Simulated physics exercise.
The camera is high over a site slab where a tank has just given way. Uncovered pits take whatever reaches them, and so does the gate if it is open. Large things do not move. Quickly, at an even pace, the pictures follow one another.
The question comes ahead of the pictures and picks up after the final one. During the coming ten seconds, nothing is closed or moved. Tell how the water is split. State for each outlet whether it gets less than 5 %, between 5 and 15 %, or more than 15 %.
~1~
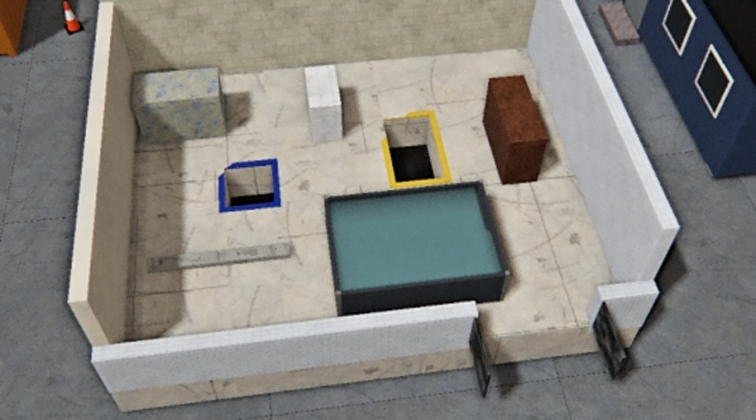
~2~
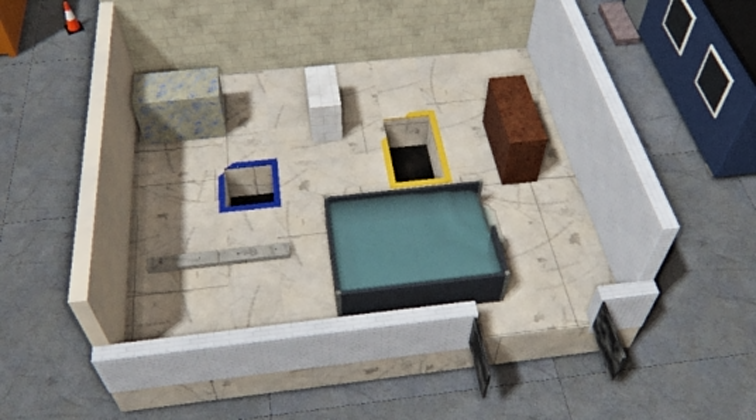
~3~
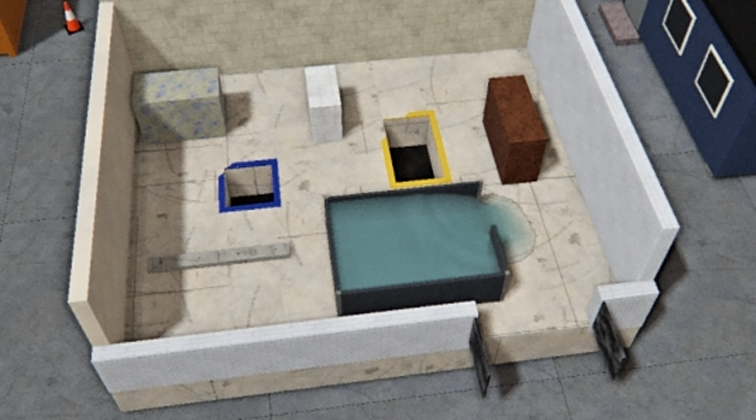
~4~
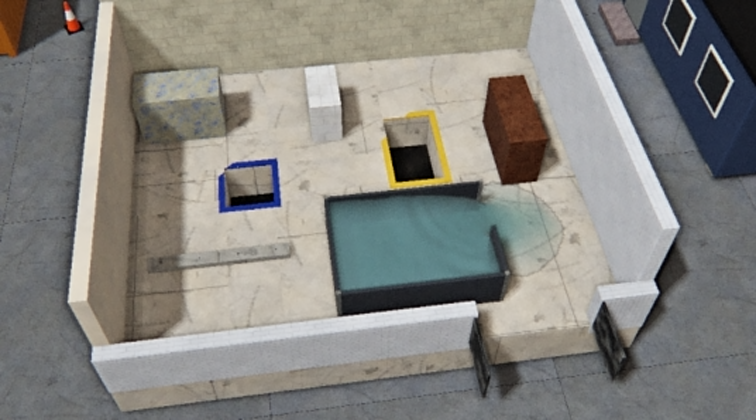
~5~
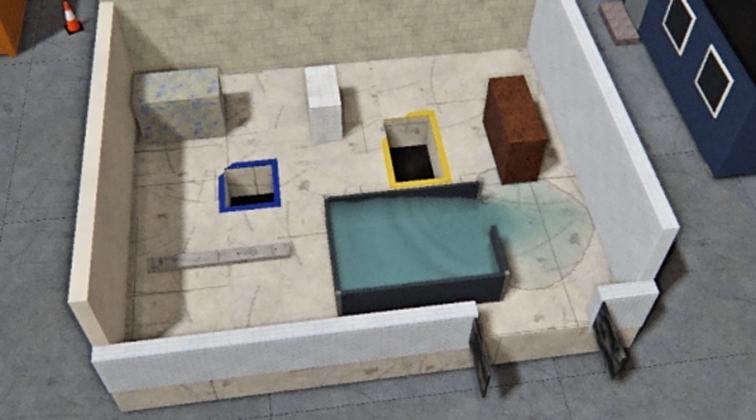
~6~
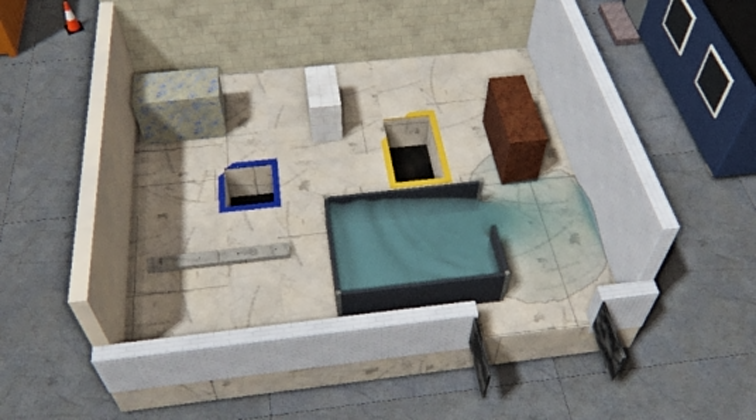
Outcome. The gate gets more than 15 %. The yellow pit gets between 5 and 15 %. The blue pit gets less than 5 %.
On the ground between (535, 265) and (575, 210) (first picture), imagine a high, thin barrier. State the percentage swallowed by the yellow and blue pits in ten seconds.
Shares in percent - yellow: 14; blue: 2.
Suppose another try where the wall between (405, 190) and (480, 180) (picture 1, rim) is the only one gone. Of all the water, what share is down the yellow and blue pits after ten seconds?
In percent: Yellow 50, blue 2.
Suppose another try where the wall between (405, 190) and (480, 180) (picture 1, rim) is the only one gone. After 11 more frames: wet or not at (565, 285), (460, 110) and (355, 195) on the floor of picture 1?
Unsoaked, then soaked, then unsoaked.
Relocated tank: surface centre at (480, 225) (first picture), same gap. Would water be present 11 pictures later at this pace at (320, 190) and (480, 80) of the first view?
First spot not reached, second spot swamped.
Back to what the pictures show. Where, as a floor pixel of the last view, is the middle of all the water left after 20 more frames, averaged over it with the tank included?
Around pixel (468, 229) of the last picture.
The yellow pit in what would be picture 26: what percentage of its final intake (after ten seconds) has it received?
0 %.
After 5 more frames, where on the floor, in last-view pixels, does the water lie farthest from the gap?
Roughly (545, 116).
A moment on, water covers 15 % of the floor; the gate 0 %, the yellow pit 0 %, the blue pit 0 %.
Next, water covers 25 % of the floor; the gate 0 %, the yellow pit 0 %, the blue pit 0 %.
Then, water covers 30 % of the floor; the gate 4 %, the yellow pit 0 %, the blue pit 0 %.
Later, water covers 55 % of the floor; the gate 12 %, the yellow pit 2 %, the blue pit 0 %.
In the end, water covers 75 % of the floor; the gate 22 %, the yellow pit 7 %, the blue pit 1 %.
